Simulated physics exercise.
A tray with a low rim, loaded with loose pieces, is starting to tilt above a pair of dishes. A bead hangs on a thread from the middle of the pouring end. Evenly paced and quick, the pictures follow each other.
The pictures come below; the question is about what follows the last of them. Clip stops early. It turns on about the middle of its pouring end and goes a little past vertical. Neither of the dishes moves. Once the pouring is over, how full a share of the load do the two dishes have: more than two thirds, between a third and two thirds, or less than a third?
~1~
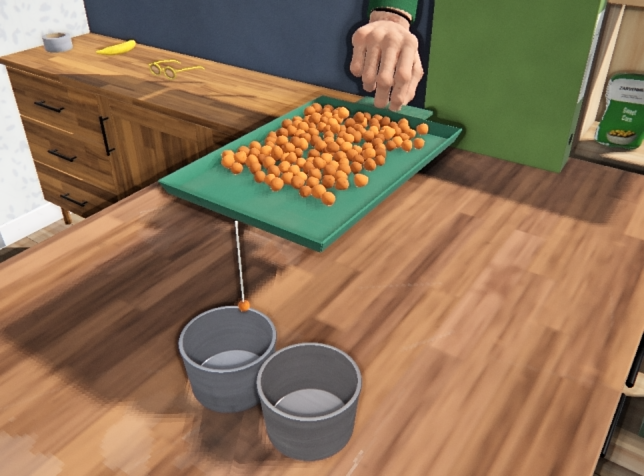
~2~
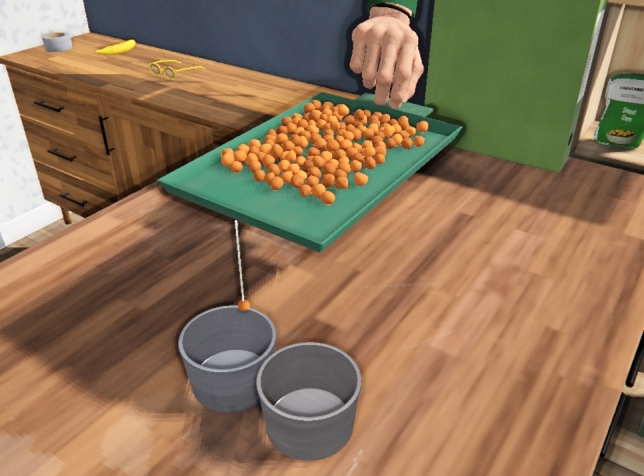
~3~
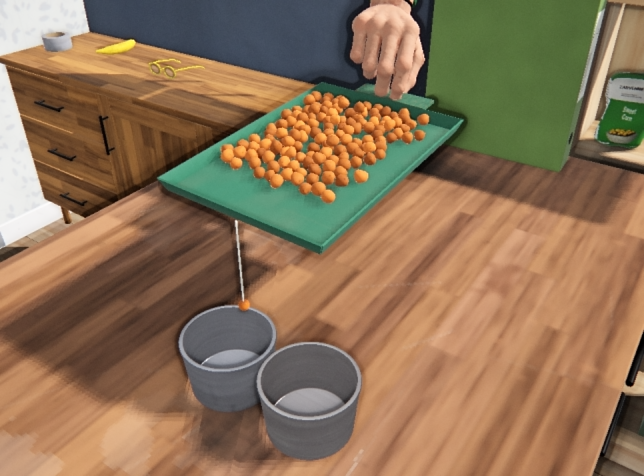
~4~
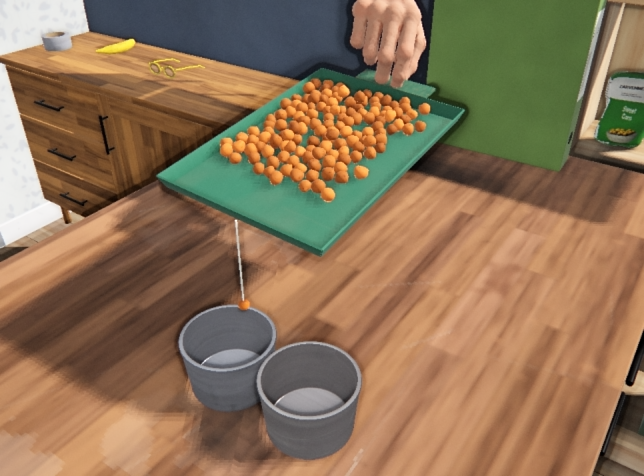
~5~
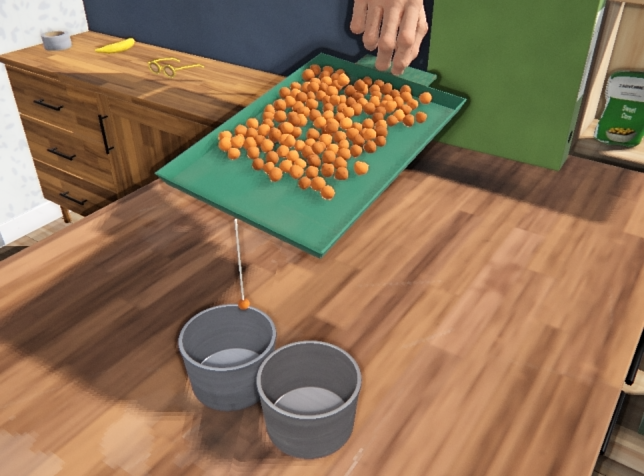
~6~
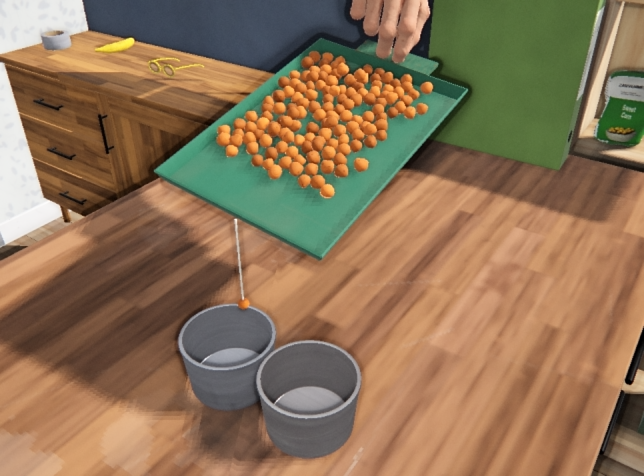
They have more than two thirds of it.
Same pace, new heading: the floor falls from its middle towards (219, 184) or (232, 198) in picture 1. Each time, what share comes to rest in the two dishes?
Lab note: Case 1 near 10 %, case 2 near 30 %.
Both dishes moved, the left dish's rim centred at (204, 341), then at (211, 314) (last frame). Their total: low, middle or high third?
First: In the middle band. Second: The middle third.
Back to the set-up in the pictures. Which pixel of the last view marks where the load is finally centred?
Near pixel (307, 410).
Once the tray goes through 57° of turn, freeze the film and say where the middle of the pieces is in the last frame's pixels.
Near the pixel (301, 223).
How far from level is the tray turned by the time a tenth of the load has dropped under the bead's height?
The tilt is near 55° by then.
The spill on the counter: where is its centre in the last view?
Close to pixel (410, 408) in the last view.
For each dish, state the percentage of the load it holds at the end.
Share at the end - left dish ~ 20 %, right dish ~ 60 %.
Shortly afterwards, tray tipped steeply; near two thirds on the tray; a little in the right dish; only a few in the left dish; only a few outside both; a little in the air.
Next, tray tipped right over; only a few on the tray; near two thirds in the right dish; near a quarter in the left dish; a little outside both; a little in the air.
Some moments later, tray tipped past a quarter turn; near two thirds in the right dish; near a quarter in the left dish; near a quarter outside both.
In the end, tray tipped past a quarter turn; near two thirds in the right dish; near a quarter in the left dish; near a quarter outside both.
